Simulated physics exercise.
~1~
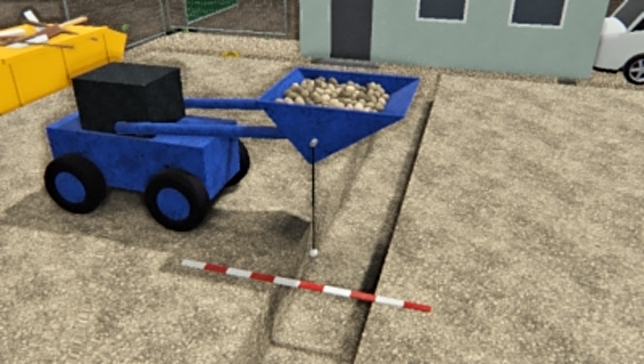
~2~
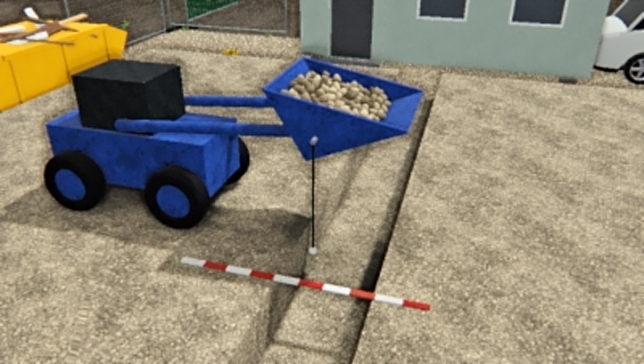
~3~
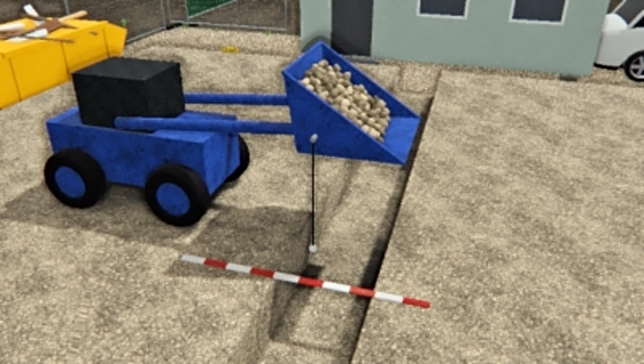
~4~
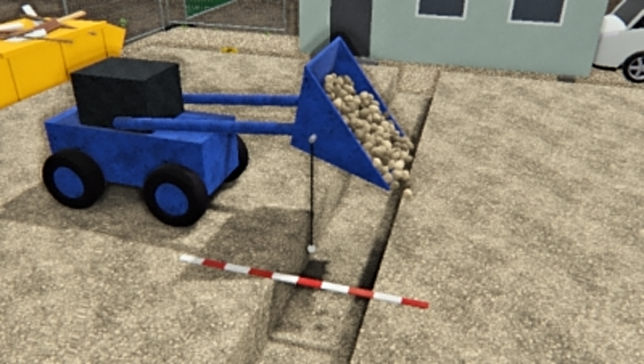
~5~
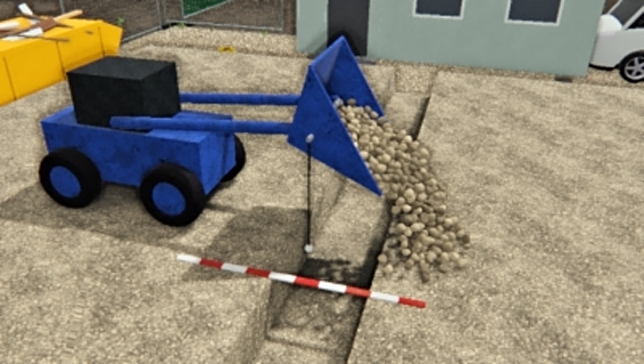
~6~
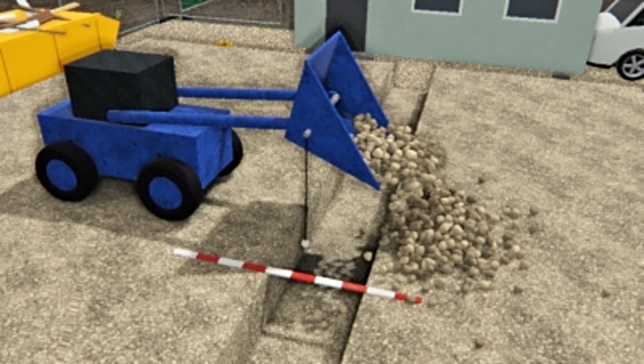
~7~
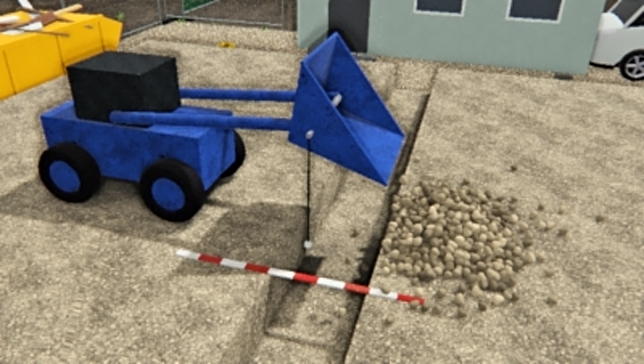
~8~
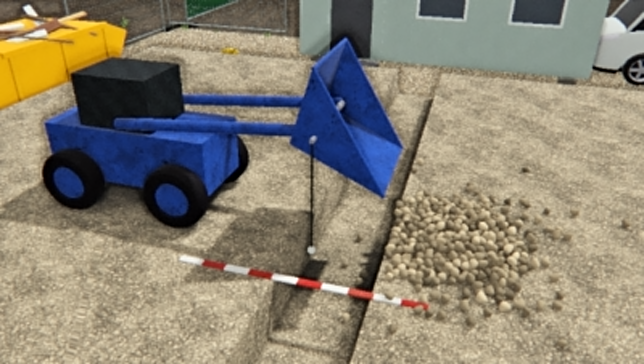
Blue loader tipping its bucket of rounded stones forward, spilling them past a trench into a low, spread heap beyond it.
